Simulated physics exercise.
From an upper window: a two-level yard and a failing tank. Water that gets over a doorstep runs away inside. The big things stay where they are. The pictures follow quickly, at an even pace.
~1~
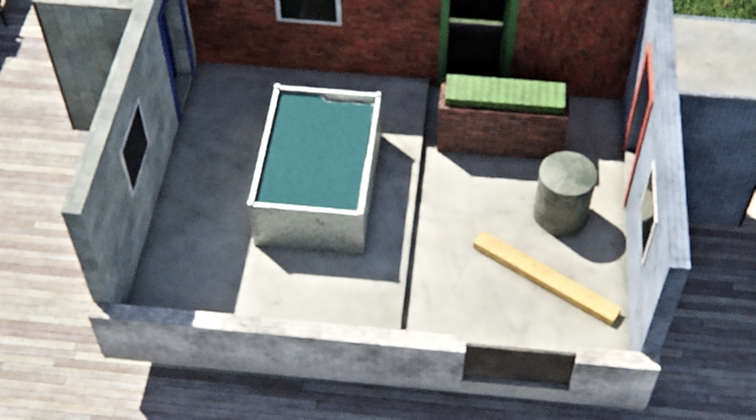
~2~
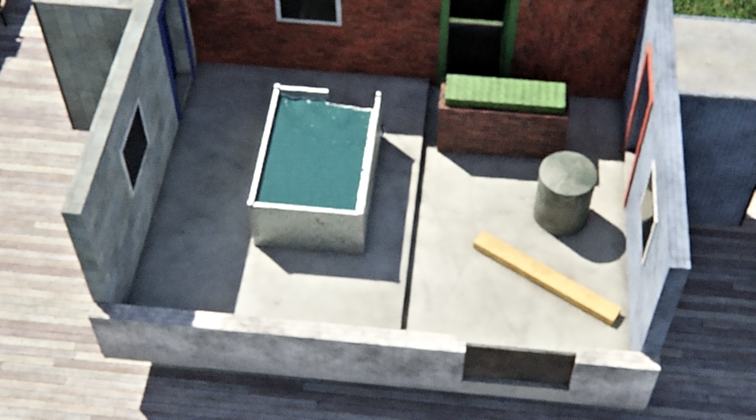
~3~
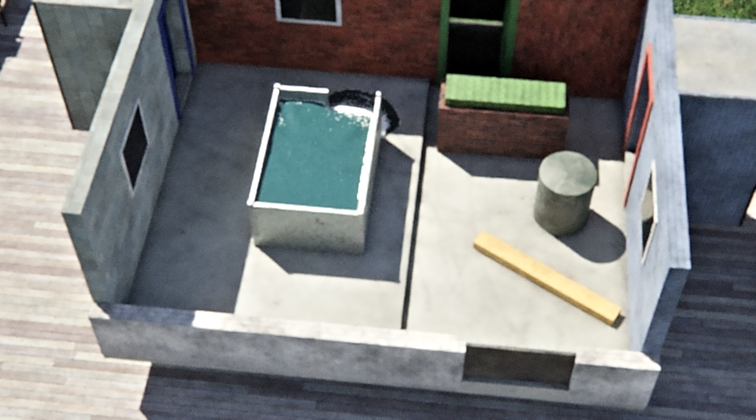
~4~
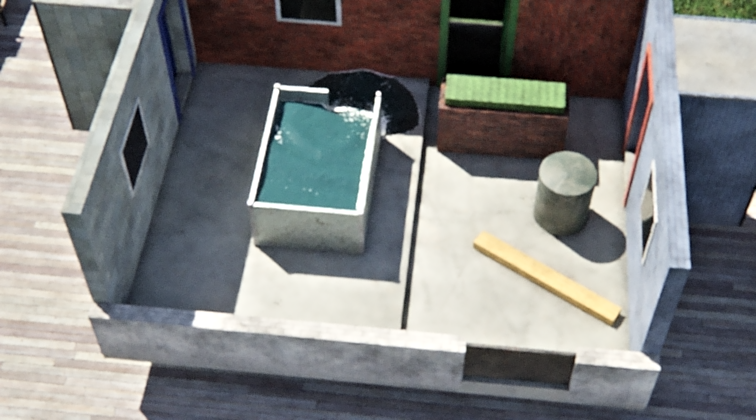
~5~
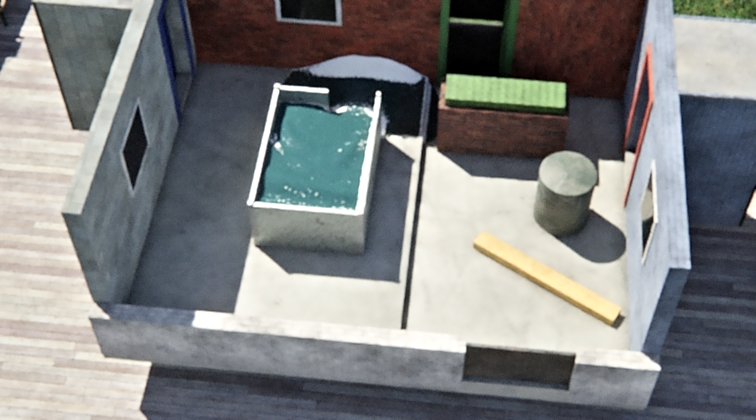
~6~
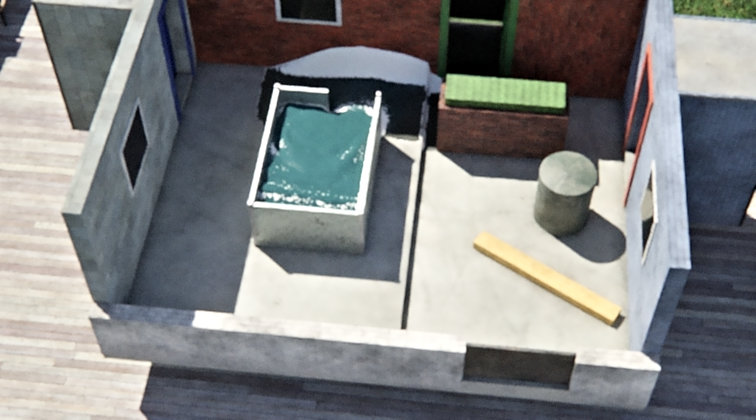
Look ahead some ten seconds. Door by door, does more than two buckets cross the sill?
The green door lets in a lot; the blue door lets in a lot; the red door admits no more than that.
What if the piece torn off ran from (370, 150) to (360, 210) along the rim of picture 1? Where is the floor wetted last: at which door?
I say the door marked blue.
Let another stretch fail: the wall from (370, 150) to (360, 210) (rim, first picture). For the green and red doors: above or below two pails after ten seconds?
In short: The green one passes that mark; the red one floods.
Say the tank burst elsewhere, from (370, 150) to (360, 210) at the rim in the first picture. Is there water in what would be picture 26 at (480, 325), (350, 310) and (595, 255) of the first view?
One after the other: Flooded, not flooded, under water.
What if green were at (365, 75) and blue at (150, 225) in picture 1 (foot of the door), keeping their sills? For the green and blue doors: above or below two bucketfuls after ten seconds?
The green door is over; the blue door keeps below it.
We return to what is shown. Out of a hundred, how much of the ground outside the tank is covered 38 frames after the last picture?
About 85 per cent.
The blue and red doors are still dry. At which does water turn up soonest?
The blue-painted one.
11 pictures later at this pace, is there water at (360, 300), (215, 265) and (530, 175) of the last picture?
In that order: No water, free of water, dry.
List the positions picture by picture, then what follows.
The first picture shows still water in the open tank at (317, 151).
In the second picture, water pours out on the open tank's far side and has run to a hidden place.
In the third picture, the front is at (345, 94), out from the gap on the open tank's far side.
In the fourth picture, water pours out on the open tank's far side and has run to (386, 78).
In the fifth picture, the front is at (297, 71), out from the gap on the open tank's far side.
In the sixth picture, the front is at a hidden place, out from the gap on the open tank's far side.
A moment on, water covers 20 % of the floor; the green door under two buckets in, the blue door not reached, the red door not reached.
Next, water covers 30 % of the floor; the green door over two buckets in, the blue door over two buckets in, the red door wet at the sill, nothing in.
Then, water covers 50 % of the floor; the green door over two buckets in, the blue door far over two buckets in, the red door wet at the sill, nothing in.
Later, water covers 85 % of the floor; the green door over two buckets in, the blue door far over two buckets in, the red door wet at the sill, nothing in.
In the end, water covers 90 % of the floor; the green door over two buckets in, the blue door far over two buckets in, the red door under two buckets in.
